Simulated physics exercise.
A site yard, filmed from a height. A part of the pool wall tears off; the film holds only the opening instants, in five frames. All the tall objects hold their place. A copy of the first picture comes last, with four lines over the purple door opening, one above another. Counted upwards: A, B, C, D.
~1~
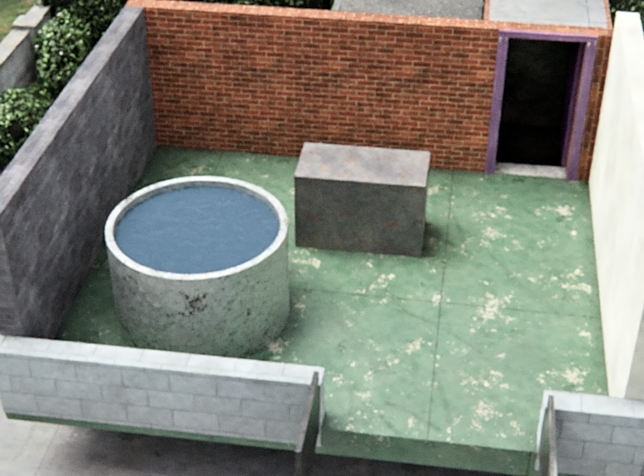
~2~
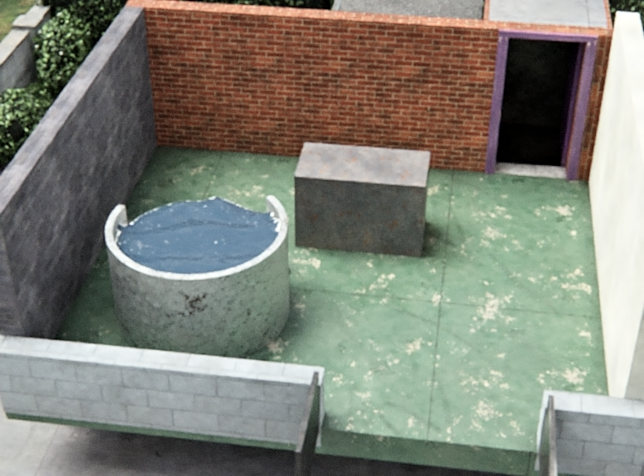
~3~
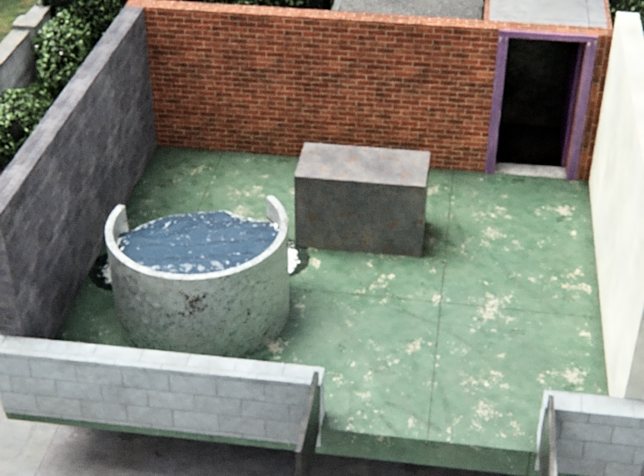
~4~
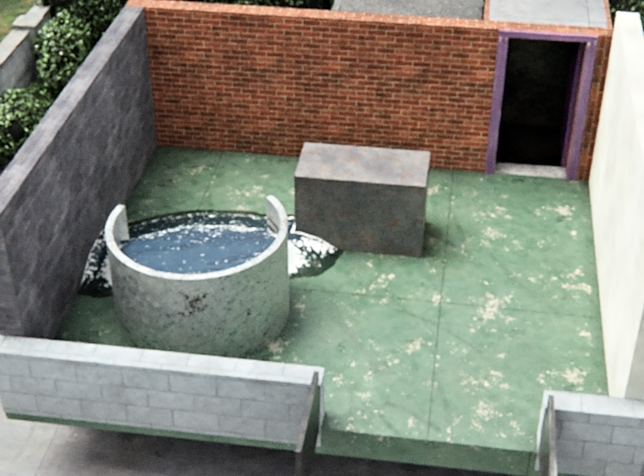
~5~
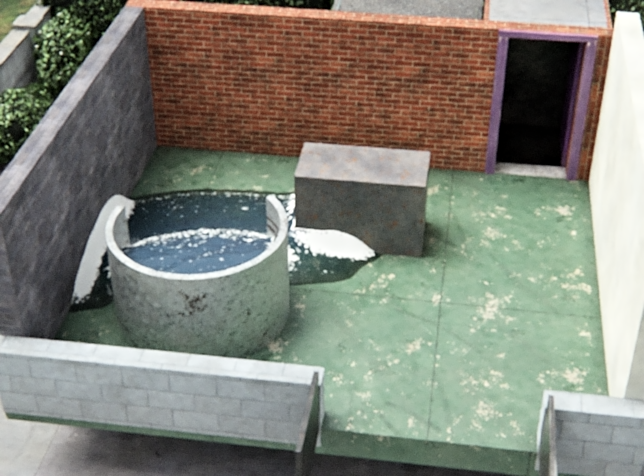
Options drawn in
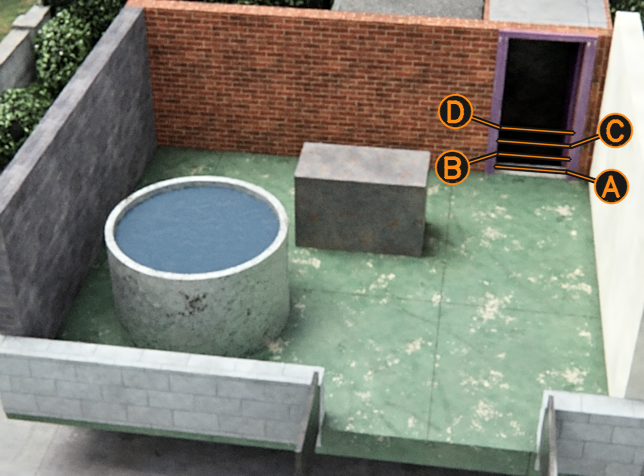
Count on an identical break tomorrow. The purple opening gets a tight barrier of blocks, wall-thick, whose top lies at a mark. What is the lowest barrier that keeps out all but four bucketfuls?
That is mark B.
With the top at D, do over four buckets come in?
No, not at all.
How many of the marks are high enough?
Three.
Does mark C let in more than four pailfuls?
No.
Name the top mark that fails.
It is A.
On the marked copy, A at (531, 169); B at (532, 156); C at (534, 143); D at (536, 130); from the bottom up A, B, C, D.
With A, about 9 bucketfuls get in.
With B, a splash gets over, under a bucket.
With C, nothing gets over.
With D, nothing gets over.
